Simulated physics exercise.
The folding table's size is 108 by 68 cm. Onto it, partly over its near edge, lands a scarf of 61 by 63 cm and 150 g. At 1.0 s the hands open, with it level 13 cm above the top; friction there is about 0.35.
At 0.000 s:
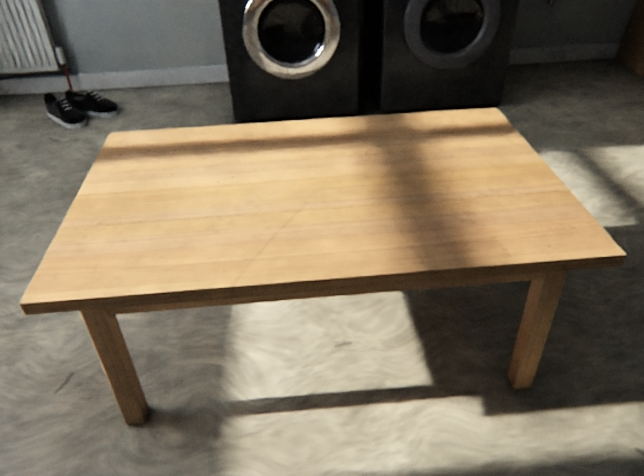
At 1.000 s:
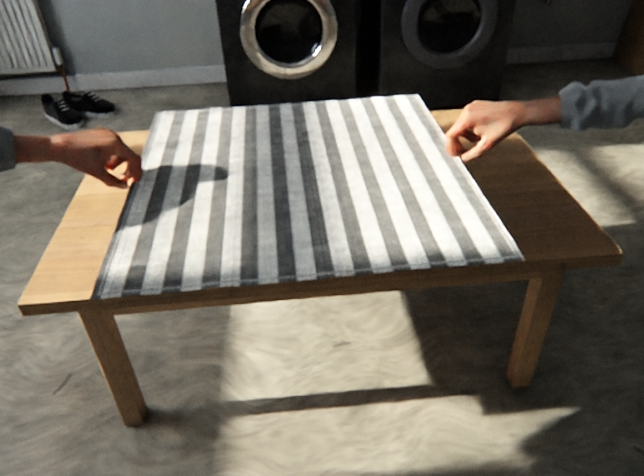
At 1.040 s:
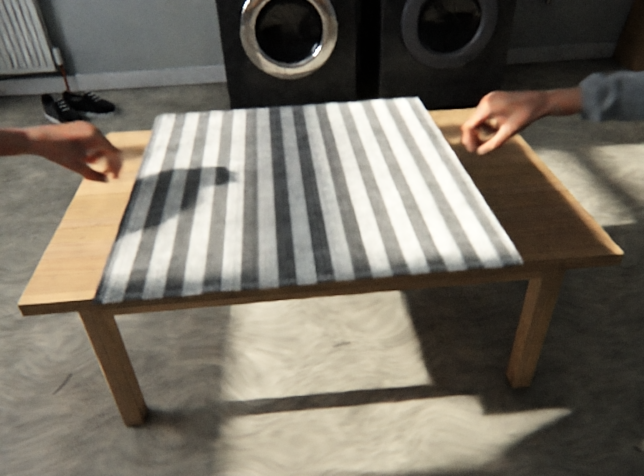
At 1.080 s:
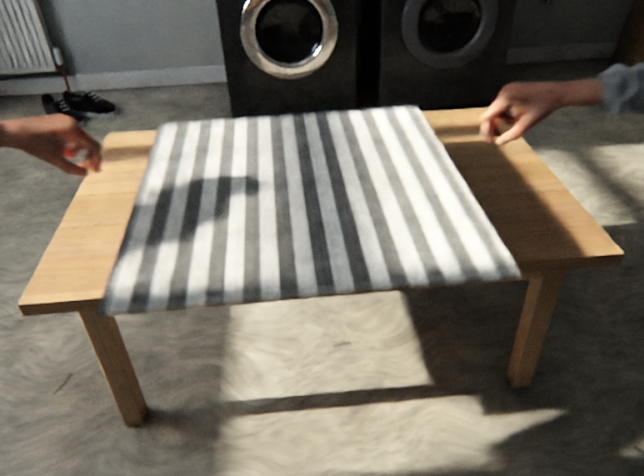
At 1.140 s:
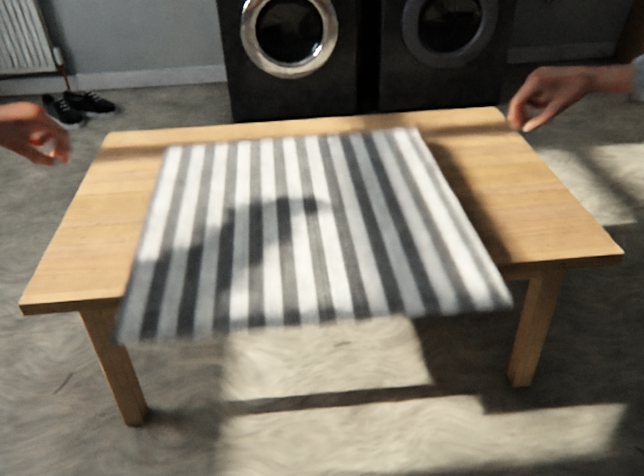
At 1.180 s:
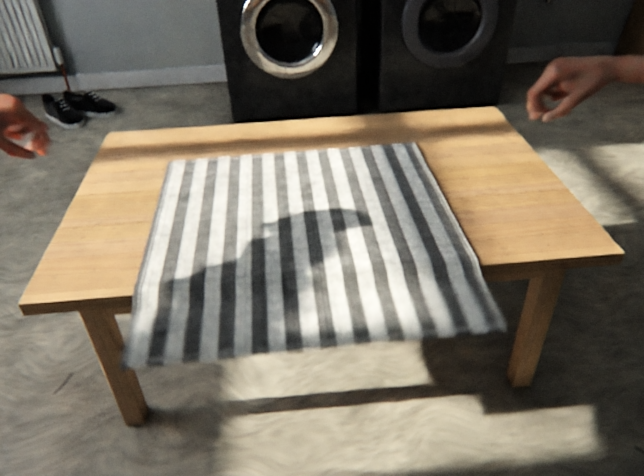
Two hands, at the left and right of a grey-floored laundry room seen from a fixed, raised view, hold a grey-and-white striped cloth level over a pale wooden table. The table first stands bare in patches of sunlight, before two dark front-loading machines, with black shoes at left. The hands open and draw apart as the cloth lowers and shifts toward the viewer, its front overhanging the near edge.
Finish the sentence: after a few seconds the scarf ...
... is still there.
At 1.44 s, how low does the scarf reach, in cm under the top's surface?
8 cm.
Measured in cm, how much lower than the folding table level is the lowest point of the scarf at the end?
Around 16 centimetres.
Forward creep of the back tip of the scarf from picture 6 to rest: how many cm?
Around 0 cm forward.
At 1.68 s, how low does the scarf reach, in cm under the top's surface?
Roughly 12 cm.
At 1.4 s, 75 % of the scarf is still over the top.
At 1.7 s, 75 % of the scarf is still over the top.
At 1.9 s, 75 % of the scarf is still over the top.
At 2.2 s, 75 % of the scarf is still over the top.
At 4.4 s, 75 % of the scarf is still over the top.
